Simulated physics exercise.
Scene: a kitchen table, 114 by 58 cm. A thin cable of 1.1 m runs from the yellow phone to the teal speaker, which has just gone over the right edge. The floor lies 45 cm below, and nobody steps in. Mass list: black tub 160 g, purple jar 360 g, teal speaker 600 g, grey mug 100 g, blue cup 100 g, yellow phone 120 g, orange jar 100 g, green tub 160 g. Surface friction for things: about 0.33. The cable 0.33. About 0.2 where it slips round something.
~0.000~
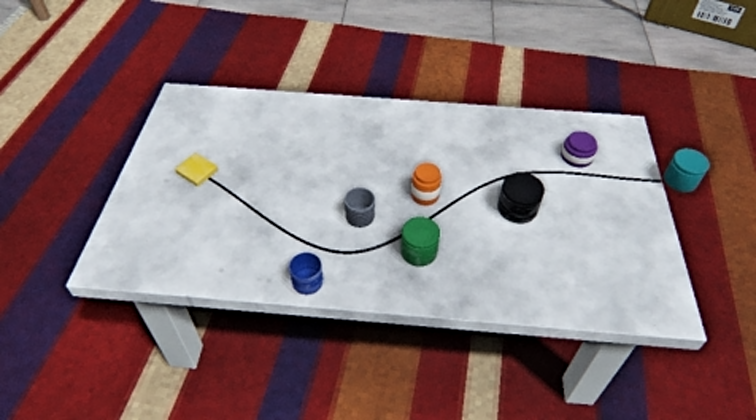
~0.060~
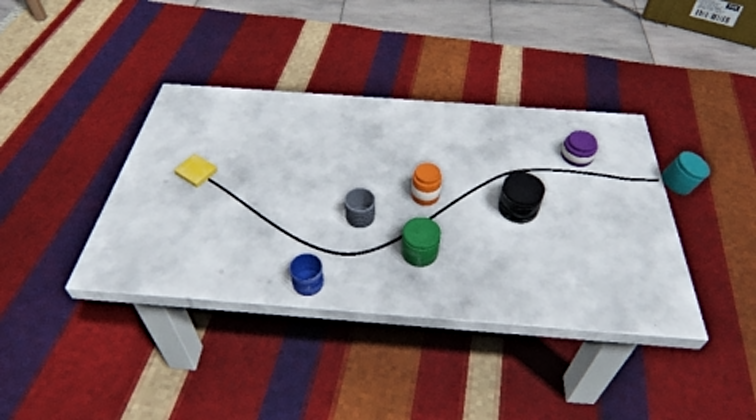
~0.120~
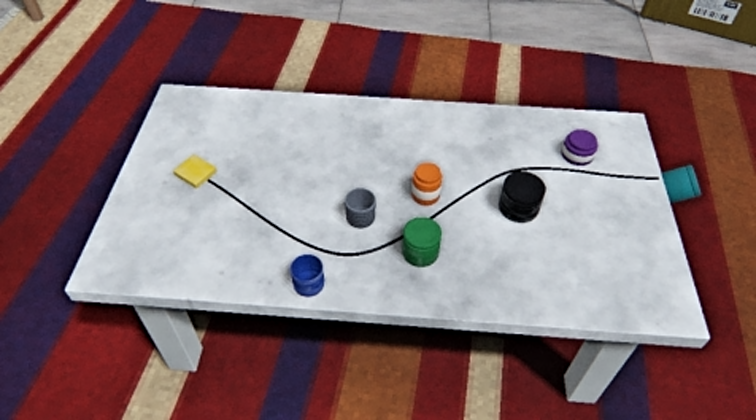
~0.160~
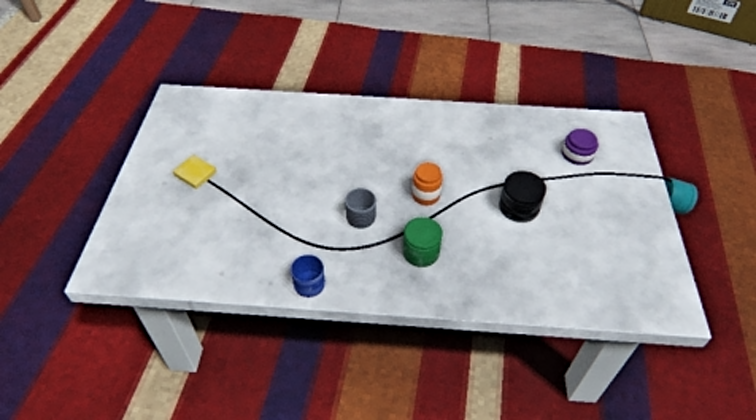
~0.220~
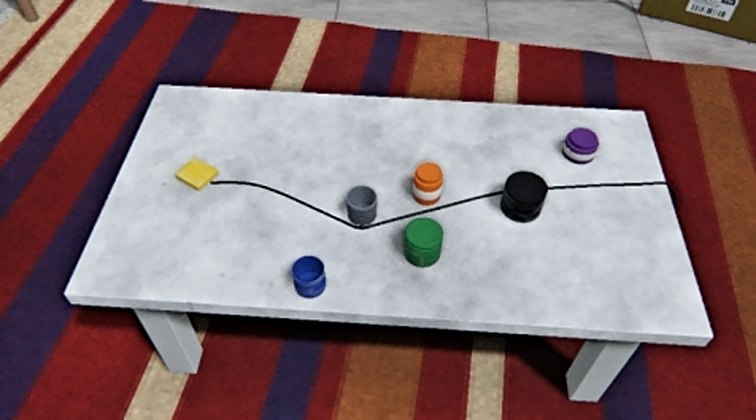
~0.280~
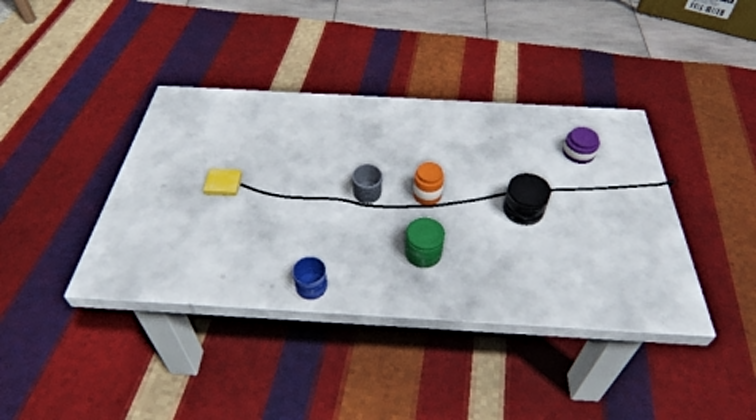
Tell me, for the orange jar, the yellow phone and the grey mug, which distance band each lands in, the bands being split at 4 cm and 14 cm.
As I see it, the orange jar will be left near where it was, the yellow phone will be left far from where it was, the grey mug will be left far from where it was.
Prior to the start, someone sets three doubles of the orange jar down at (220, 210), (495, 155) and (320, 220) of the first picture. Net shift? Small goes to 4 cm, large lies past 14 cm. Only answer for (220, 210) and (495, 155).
Slight and slight.
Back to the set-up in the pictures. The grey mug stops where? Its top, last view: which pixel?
It comes to rest close to (387, 107).
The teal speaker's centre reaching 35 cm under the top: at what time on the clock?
Close to 0.36 s.
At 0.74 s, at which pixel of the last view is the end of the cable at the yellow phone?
Pixel estimate: (546, 240).
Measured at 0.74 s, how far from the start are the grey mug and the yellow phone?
Grey mug roughly 25 cm, yellow phone roughly 70 cm.
After 0.5 s, the cable's tail end at (435, 225); yellow phone 47 cm off its start, grey mug 25 cm off its start, orange jar 2 cm off its start.
After 0.7 s, the cable's tail end at (546, 240); yellow phone 69 cm off its start, grey mug 27 cm off its start, orange jar 2 cm off its start.
After 1.0 s, the cable's tail end at (551, 239); yellow phone 72 cm off its start at (549, 250), grey mug 27 cm off its start at (387, 107), orange jar 2 cm off its start at (432, 165).
After 1.2 s, the cable's tail end at (551, 239); yellow phone 72 cm off its start, grey mug 27 cm off its start, orange jar 2 cm off its start.
After 2.4 s, the cable's tail end at (551, 239); yellow phone 72 cm off its start at (549, 250), grey mug 27 cm off its start at (387, 107), orange jar 2 cm off its start at (432, 165), teal speaker over the edge.
